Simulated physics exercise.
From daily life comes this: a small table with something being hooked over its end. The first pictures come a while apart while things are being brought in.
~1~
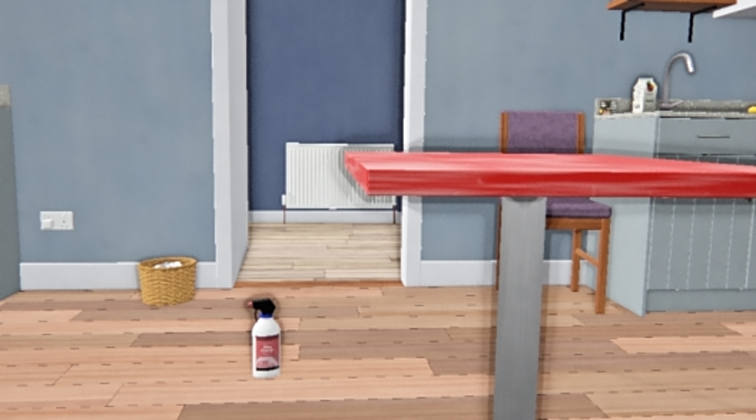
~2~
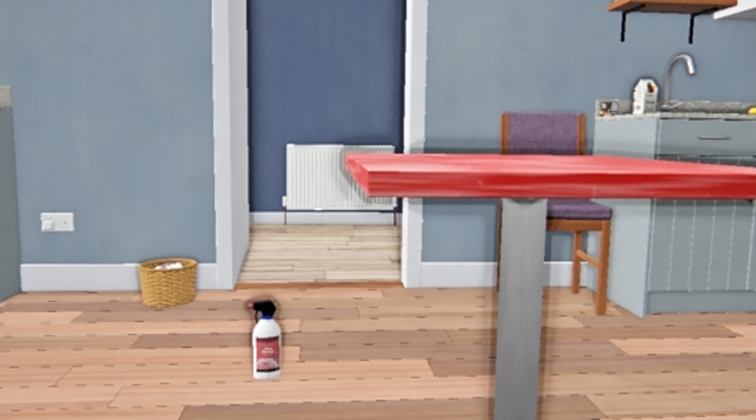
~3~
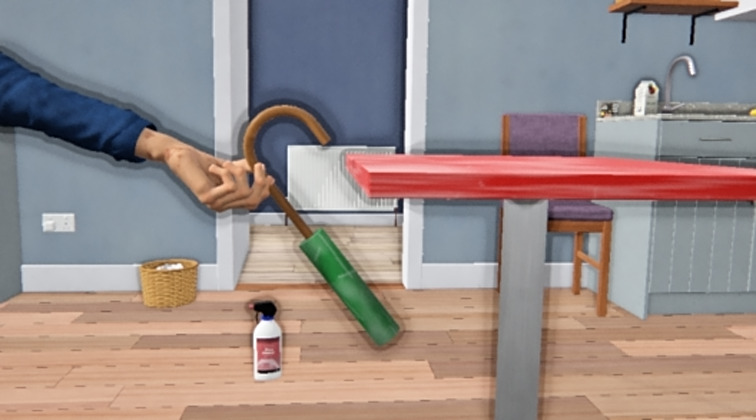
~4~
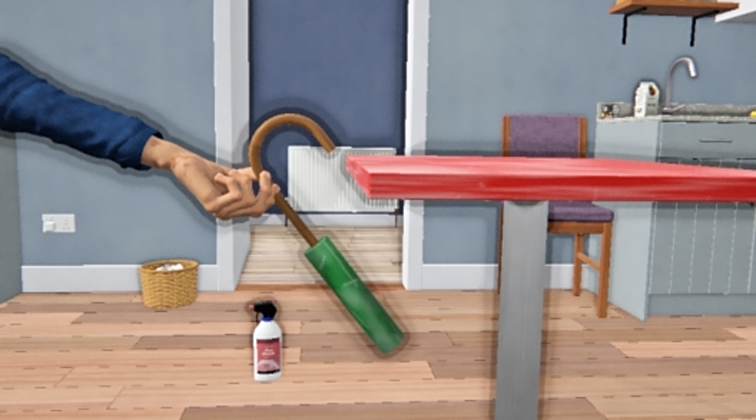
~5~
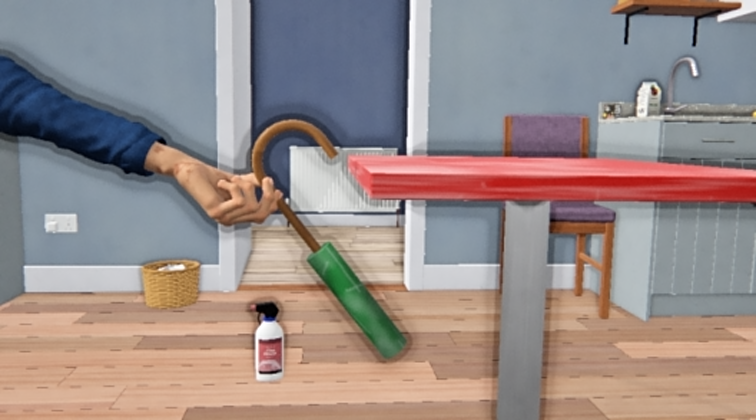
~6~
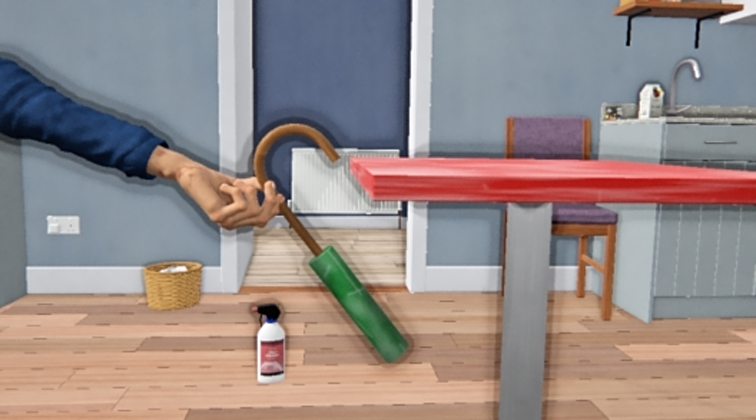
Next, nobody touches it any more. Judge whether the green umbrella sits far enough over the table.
Watch, it will wind up down below.
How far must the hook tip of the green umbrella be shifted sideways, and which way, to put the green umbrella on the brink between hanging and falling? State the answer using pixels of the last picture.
Roughly 20 pixels right.
Then, 0.40 s past the last view, green umbrella in the air.
Then, 0.82 s past the last view, green umbrella come down.
Finally, the green umbrella slips off.
